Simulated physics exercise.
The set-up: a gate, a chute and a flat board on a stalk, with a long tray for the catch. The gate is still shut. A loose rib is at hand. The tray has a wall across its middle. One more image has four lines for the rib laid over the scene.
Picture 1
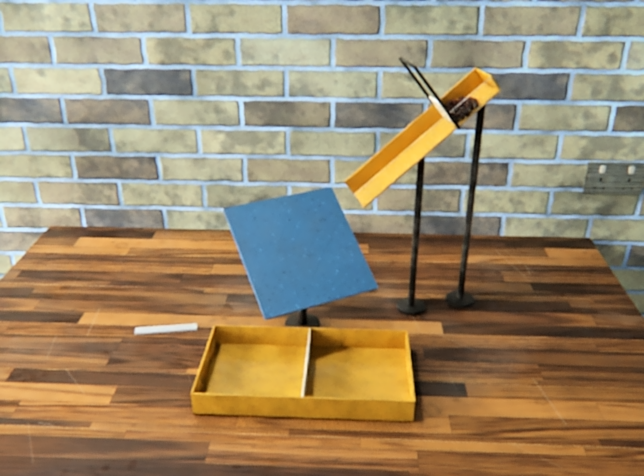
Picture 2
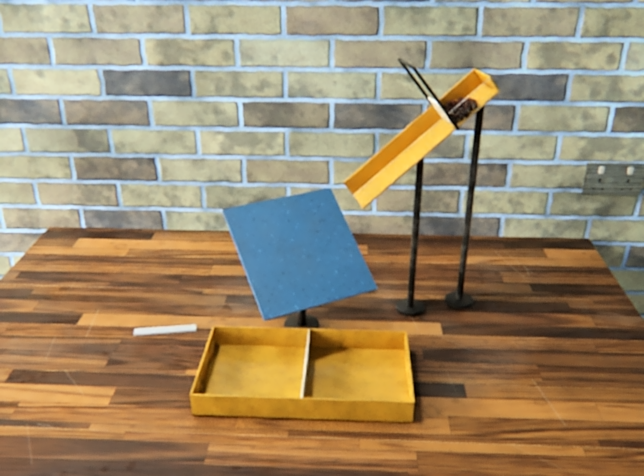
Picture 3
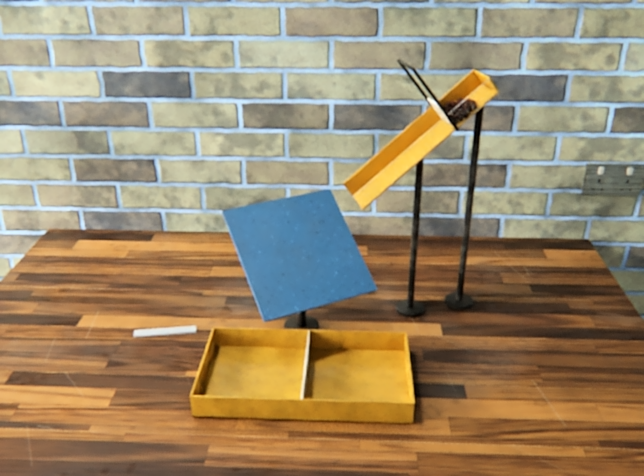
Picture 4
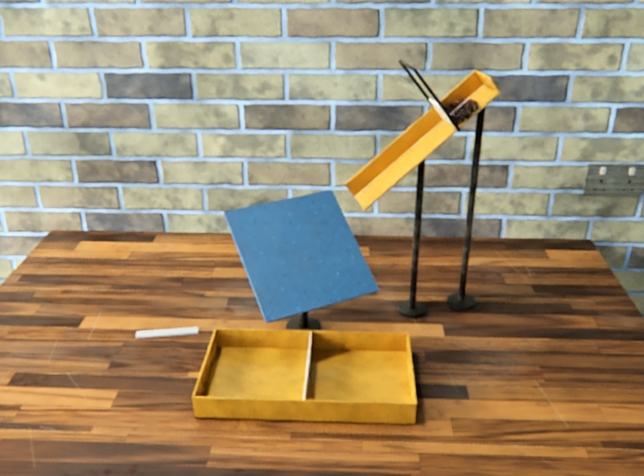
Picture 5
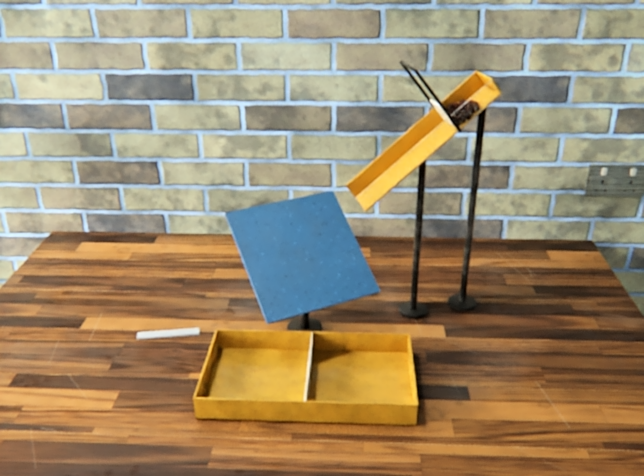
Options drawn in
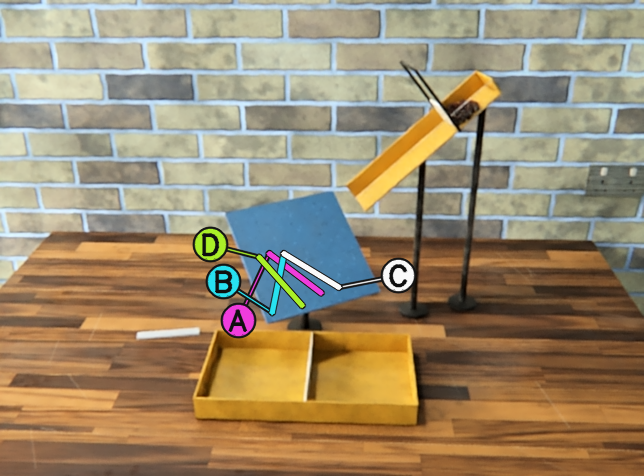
A yellow chute on dark stands sloping down toward a tilted blue board behind a divided yellow tray, everything staying still.
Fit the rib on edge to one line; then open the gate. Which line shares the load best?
B beats the others.
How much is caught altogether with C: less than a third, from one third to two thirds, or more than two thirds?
Line C gives more than two thirds.
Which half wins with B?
More lands on the left.
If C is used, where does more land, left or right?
Right.
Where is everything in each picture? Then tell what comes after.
The first picture shows load behind the gate (456, 108), allspice berries; lip of the chute (359, 200), sloping fairly steeply.
The second picture shows middle of the board (300, 249), tilted fairly steeply; middle of its low edge (323, 304); of its high edge (278, 198).
The third picture shows front corners of the tray (191, 396) and (414, 403); front end of its middle wall (301, 399); gate still shut (436, 106).
The fourth picture shows middle of the load (456, 110); lip (360, 203).
The fifth picture shows middle of the load (457, 111); lip (361, 204).
On the marked copy, line A from (269, 253) to (321, 293); line B from (283, 254) to (272, 312); line C from (283, 253) to (339, 287); line D from (259, 257) to (302, 305).
With A, of what is caught, about a tenth in the left half, the larger part in the right.
With B, of what is caught, roughly two thirds in the left half, roughly a third in the right.
With C, of what is caught, about a tenth in the left half, the larger part in the right.
With D, of what is caught, about a tenth in the left half, almost all in the right.
